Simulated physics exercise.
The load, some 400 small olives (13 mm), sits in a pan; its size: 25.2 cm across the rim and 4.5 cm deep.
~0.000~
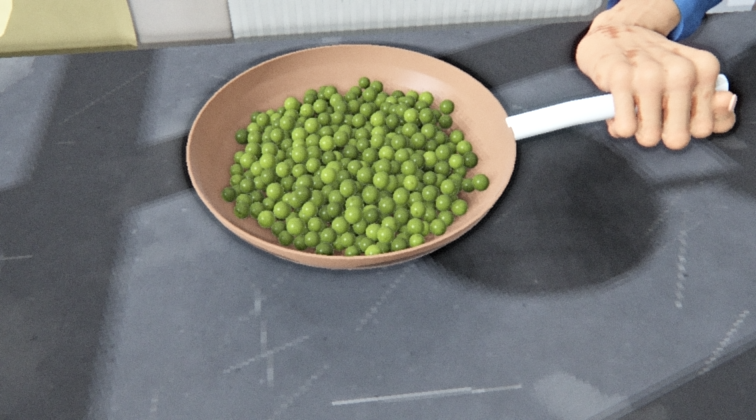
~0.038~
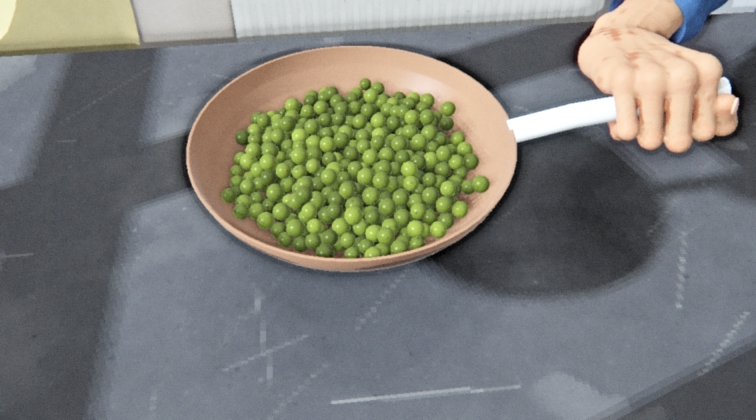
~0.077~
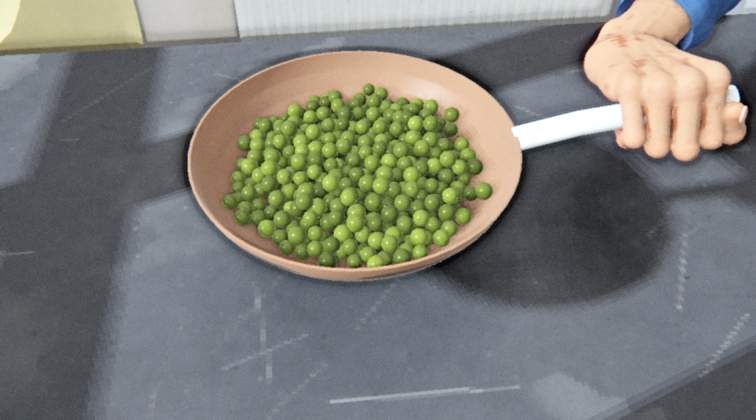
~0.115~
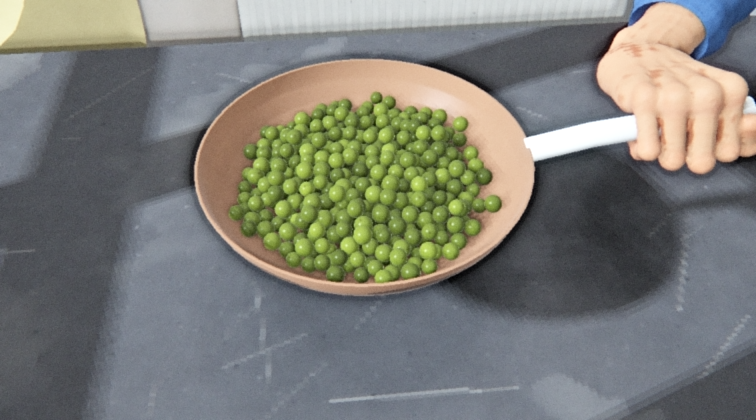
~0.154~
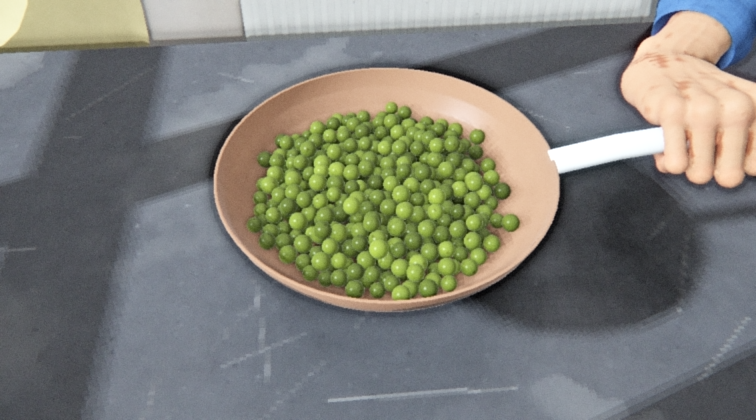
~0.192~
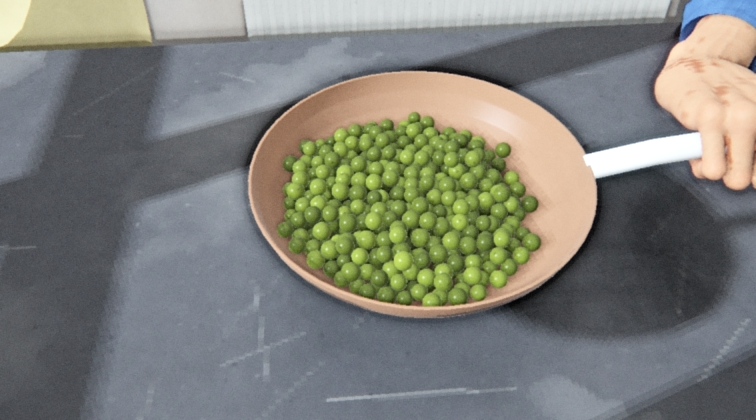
On a dark, scratched countertop crossed by shadows, a hand in a blue sleeve grips the white handle of a copper-coloured pan heaped with small green olives. The pan barely moves at first, then slides slightly toward the viewer and increasingly to the right, the olives staying piled inside.
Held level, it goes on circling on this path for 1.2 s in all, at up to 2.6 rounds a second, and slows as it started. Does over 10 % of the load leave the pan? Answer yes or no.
Share lost over the rim, set against 10 %: Yes.
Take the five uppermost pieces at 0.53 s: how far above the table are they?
Some 19 cm.
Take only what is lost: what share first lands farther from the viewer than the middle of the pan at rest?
Some 60 per cent.
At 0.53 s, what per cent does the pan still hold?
Some 85 per cent of the load.
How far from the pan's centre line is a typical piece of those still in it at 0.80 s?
Some 7.5 cm.
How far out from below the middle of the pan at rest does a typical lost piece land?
Some 20 cm.
After 0.53 s, pan 85 %, in the air 15 %; middle of the pieces not yet landed near (378, 120).
Then, at 0.80 s, pan 70 %, fallen behind where it stops 5 %, fallen right of where it stops 5 %, fallen left of where it stops 10 %, in the air 5 %; middle of the pieces not yet landed near (435, 159).
After 1.06 s, pan 65 %, fallen in front of where it stops 5 %, fallen behind where it stops 10 %, fallen right of where it stops 5 %, fallen left of where it stops 10 %; middle of the pieces not yet landed near (422, 174).
After 1.30 s, pan 65 %, fallen in front of where it stops 5 %, fallen behind where it stops 10 %, fallen right of where it stops 5 %, fallen left of where it stops 10 %; middle of the pieces not yet landed near (450, 167).
In the end, at 1.7 s, pan 65 %, fallen in front of where it stops 5 %, fallen behind where it stops 10 %, fallen right of where it stops 5 %, fallen left of where it stops 10 %.
